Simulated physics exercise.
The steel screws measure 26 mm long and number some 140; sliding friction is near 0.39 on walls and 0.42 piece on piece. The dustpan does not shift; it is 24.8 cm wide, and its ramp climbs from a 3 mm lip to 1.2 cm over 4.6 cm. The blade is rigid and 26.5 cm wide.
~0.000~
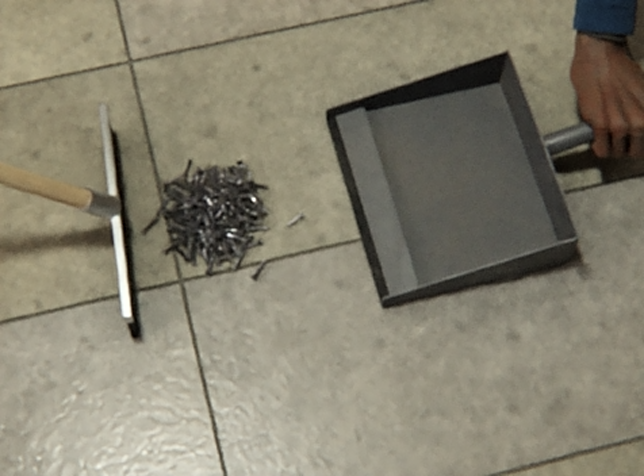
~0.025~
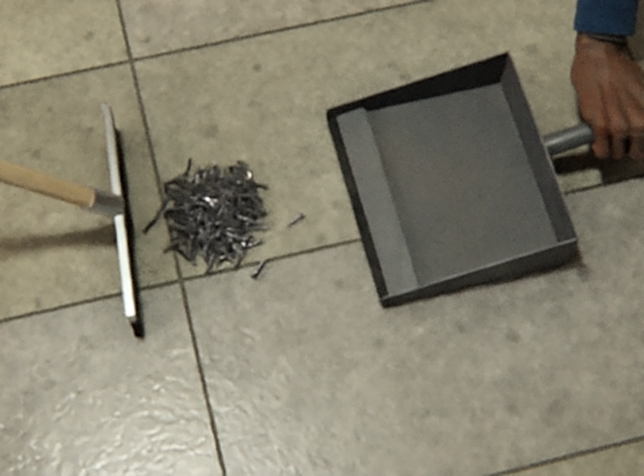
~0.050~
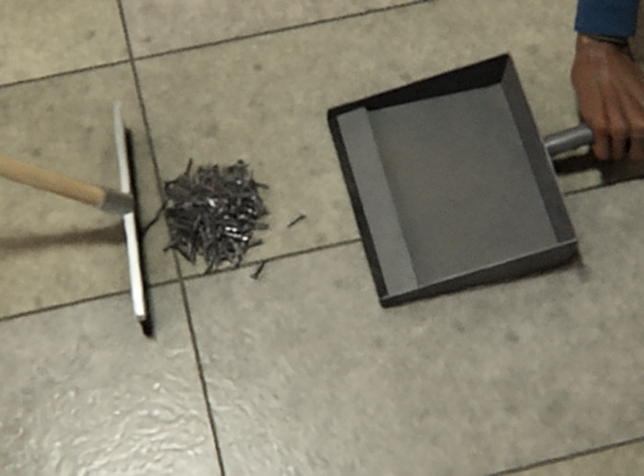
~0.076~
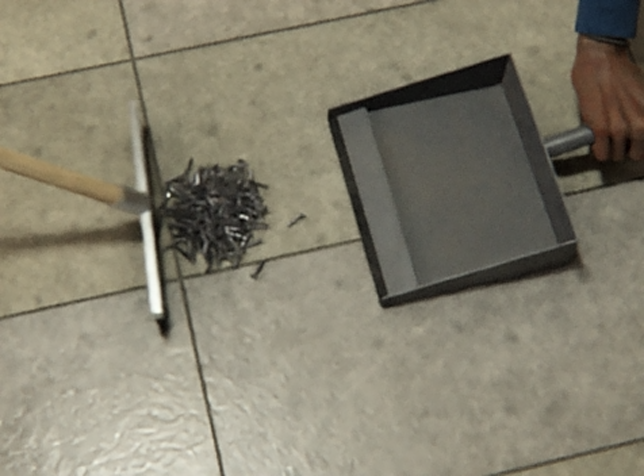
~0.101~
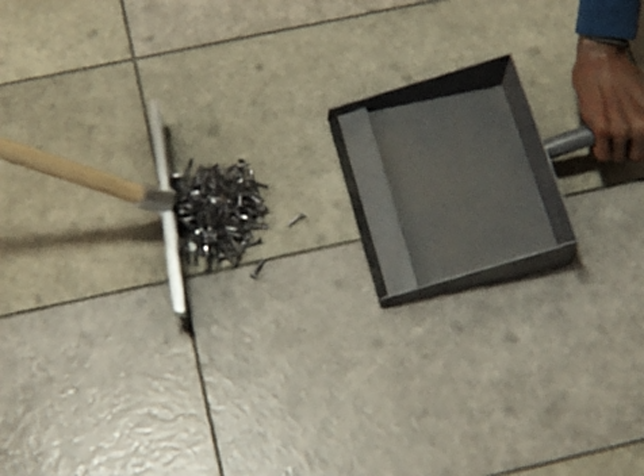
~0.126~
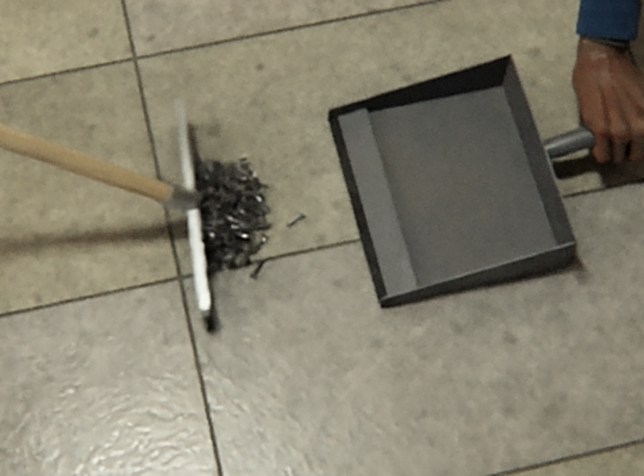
A wooden-handled pusher with a thin, pale-edged blade slides rightward across grey-beige floor tiles, seen from above at a slight tilt. It starts left of a small heap of dark steel screws, while a grey dustpan sits at right, its handle held by a hand in a blue sleeve. The blade reaches the heap and bunches its left side rightward, while the pan and view stay still.
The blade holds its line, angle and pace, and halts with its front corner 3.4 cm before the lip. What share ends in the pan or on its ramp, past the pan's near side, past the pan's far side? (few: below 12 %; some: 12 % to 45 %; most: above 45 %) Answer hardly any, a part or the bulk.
In the pan or on its ramp: The bulk; past the pan's near side: Hardly any; past the pan's far side: Hardly any.
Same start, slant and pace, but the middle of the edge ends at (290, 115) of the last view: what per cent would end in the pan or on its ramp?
About 40 per cent.
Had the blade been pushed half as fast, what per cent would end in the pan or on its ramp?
In that case some 20 per cent.
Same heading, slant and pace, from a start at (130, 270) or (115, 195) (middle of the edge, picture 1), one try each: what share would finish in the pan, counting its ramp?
Some 50 and 45 per cent.
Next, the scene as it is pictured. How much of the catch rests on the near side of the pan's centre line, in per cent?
Some 50 per cent.
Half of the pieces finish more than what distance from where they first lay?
Roughly 18 cm.
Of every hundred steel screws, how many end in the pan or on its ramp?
Roughly 55 per cent.
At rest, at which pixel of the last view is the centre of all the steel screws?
At about (362, 208).
Then, at 0.20 s, middle of the blade 10 cm from the lip; 0 % over the lip, far side 0 %, near side 0 %.
After 0.26 s, middle of the blade 5 cm from the lip; 5 % over the lip, far side 0 %, near side 0 %.
After 0.45 s, middle of the blade 5 cm from the lip; 55 % over the lip, far side 0 %, near side 0 %.
At rest (1.1 s), pan 55 %, near side 0 %, far side 0 %, in front of the lip or behind the blade 45 %.
